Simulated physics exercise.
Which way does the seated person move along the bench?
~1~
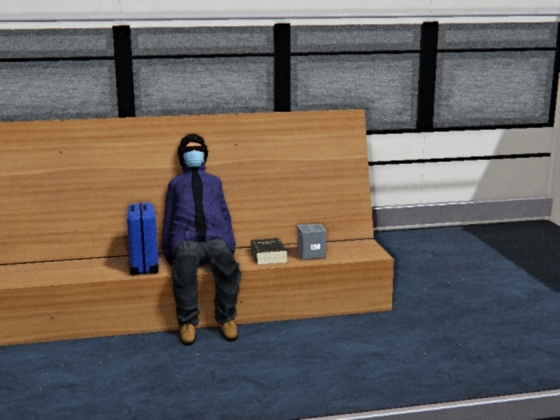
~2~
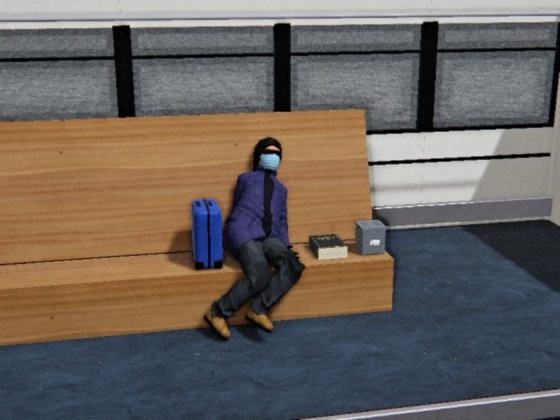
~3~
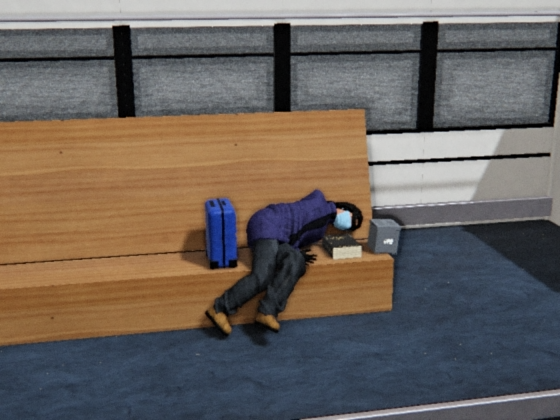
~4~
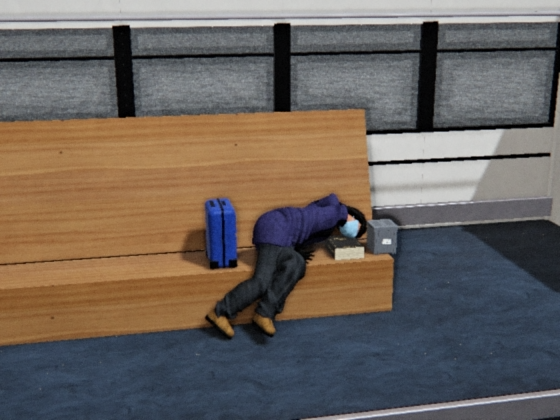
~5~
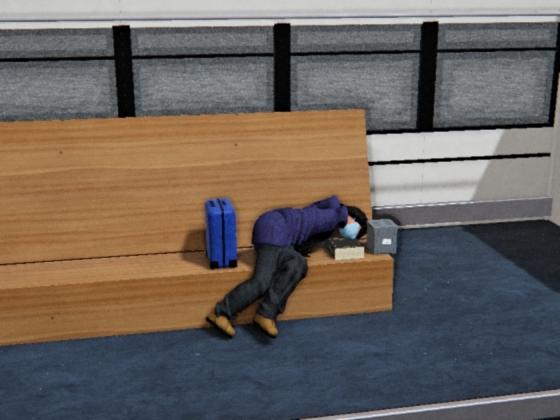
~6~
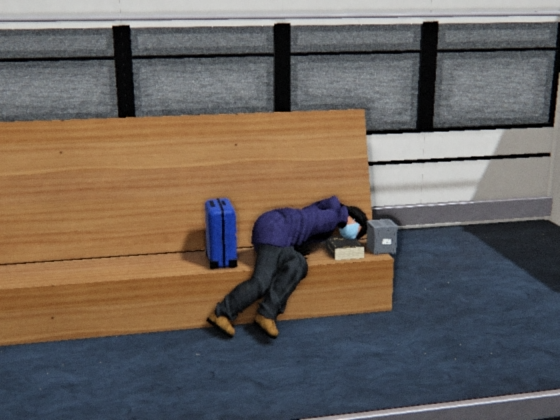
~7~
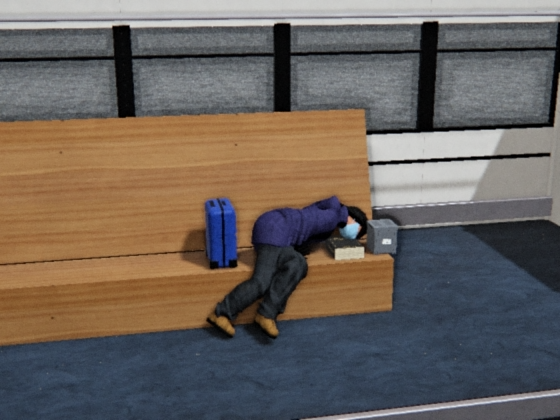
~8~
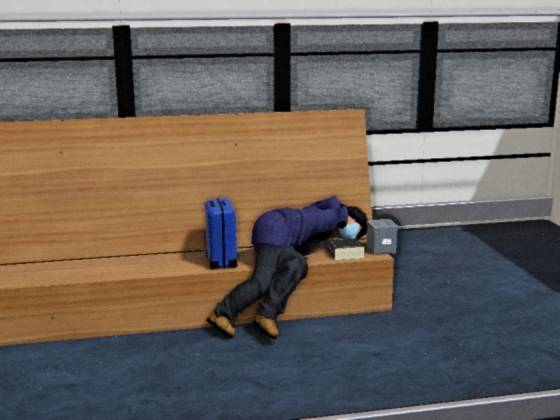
The person slides to the right along the bench and also slumps over toward that side.
